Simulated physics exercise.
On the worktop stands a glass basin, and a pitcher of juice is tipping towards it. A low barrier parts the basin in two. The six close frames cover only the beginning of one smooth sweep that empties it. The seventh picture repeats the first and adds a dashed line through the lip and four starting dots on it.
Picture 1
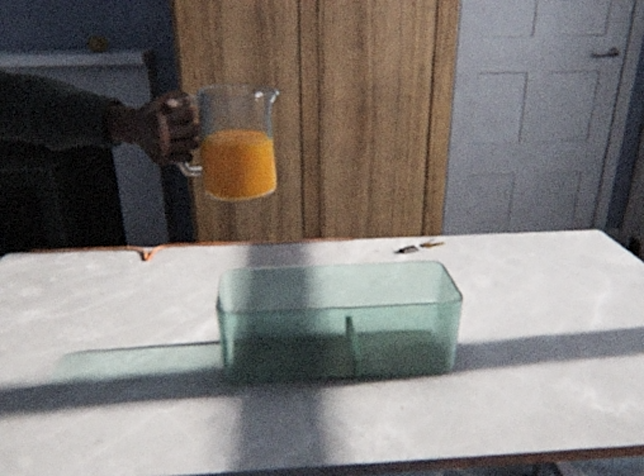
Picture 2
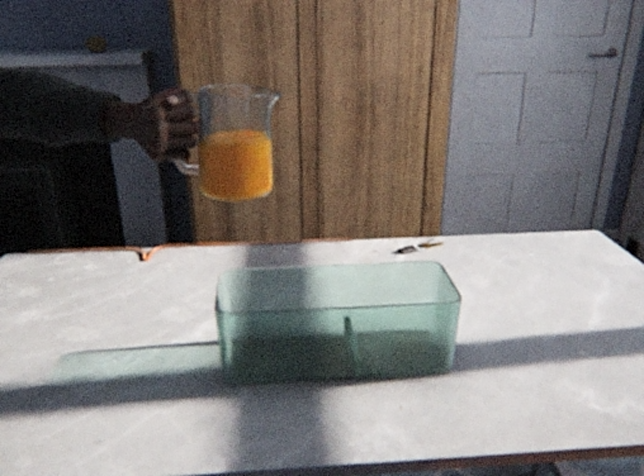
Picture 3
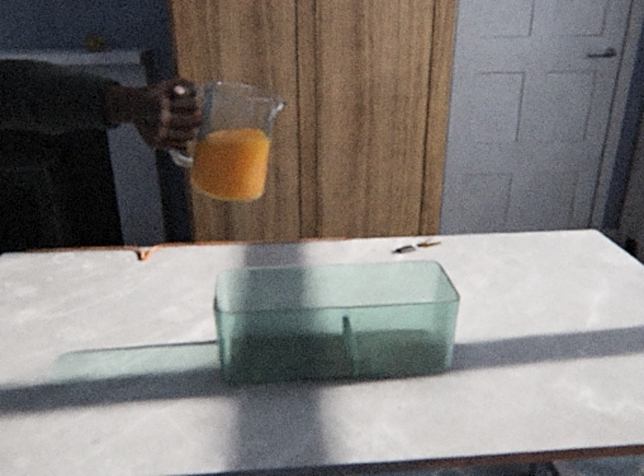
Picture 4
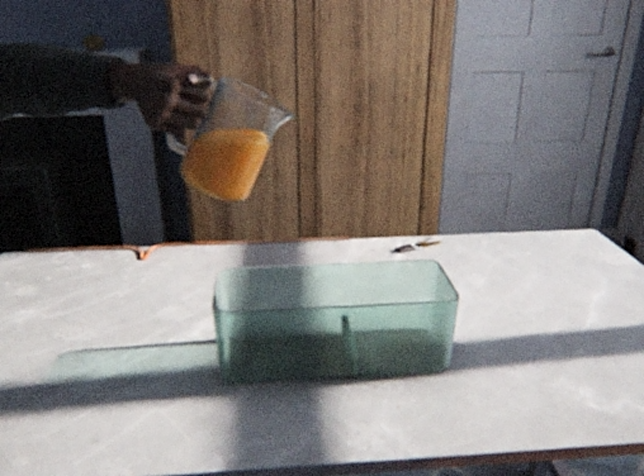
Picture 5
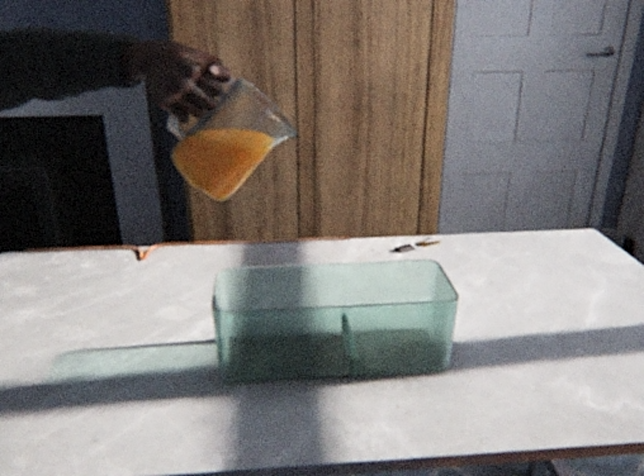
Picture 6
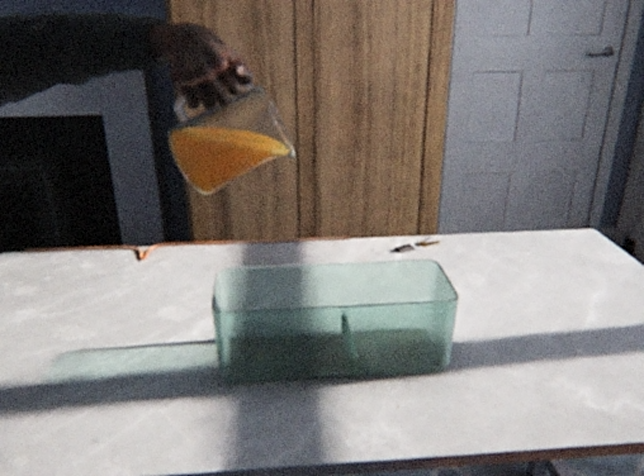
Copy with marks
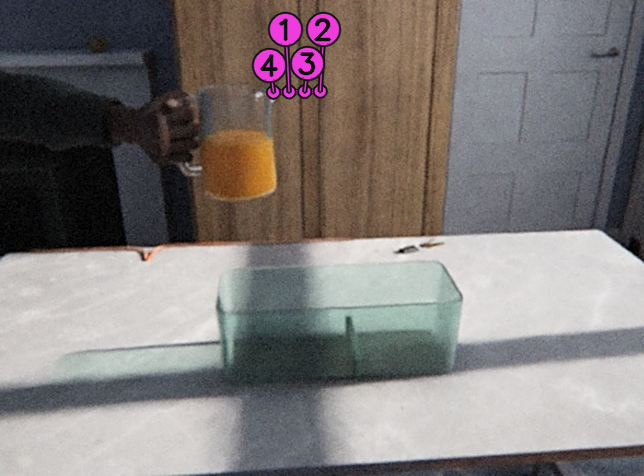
A dark hand at the left, its sleeved arm reaching in from the edge, holds a clear glass pitcher of orange juice upright, then steadily tilts it to the right until it leans steeply, the juice sliding towards the lip. Below it, a pale green glass basin with a low divider rests on a light, shadow-striped worktop. Wooden panels and a grey-blue door stand behind, seen from slightly above by a nearly still camera.
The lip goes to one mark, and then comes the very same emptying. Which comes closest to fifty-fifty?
I would pick dot 1.
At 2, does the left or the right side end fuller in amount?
The right one.
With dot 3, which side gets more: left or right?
The right side.
In magenta, 1 at (289, 91); 2 at (320, 91); 3 at (304, 91); 4 at (273, 92).
With 1, about 55 % ends left of the wall and 44 % right of it.
With 2, about 15 % ends left of the wall and 79 % right of it; 6 % is lost outside.
With 3, about 16 % ends left of the wall and 79 % right of it; 6 % is lost outside.
With 4, about 76 % ends left of the wall and 14 % right of it; 10 % is lost outside.
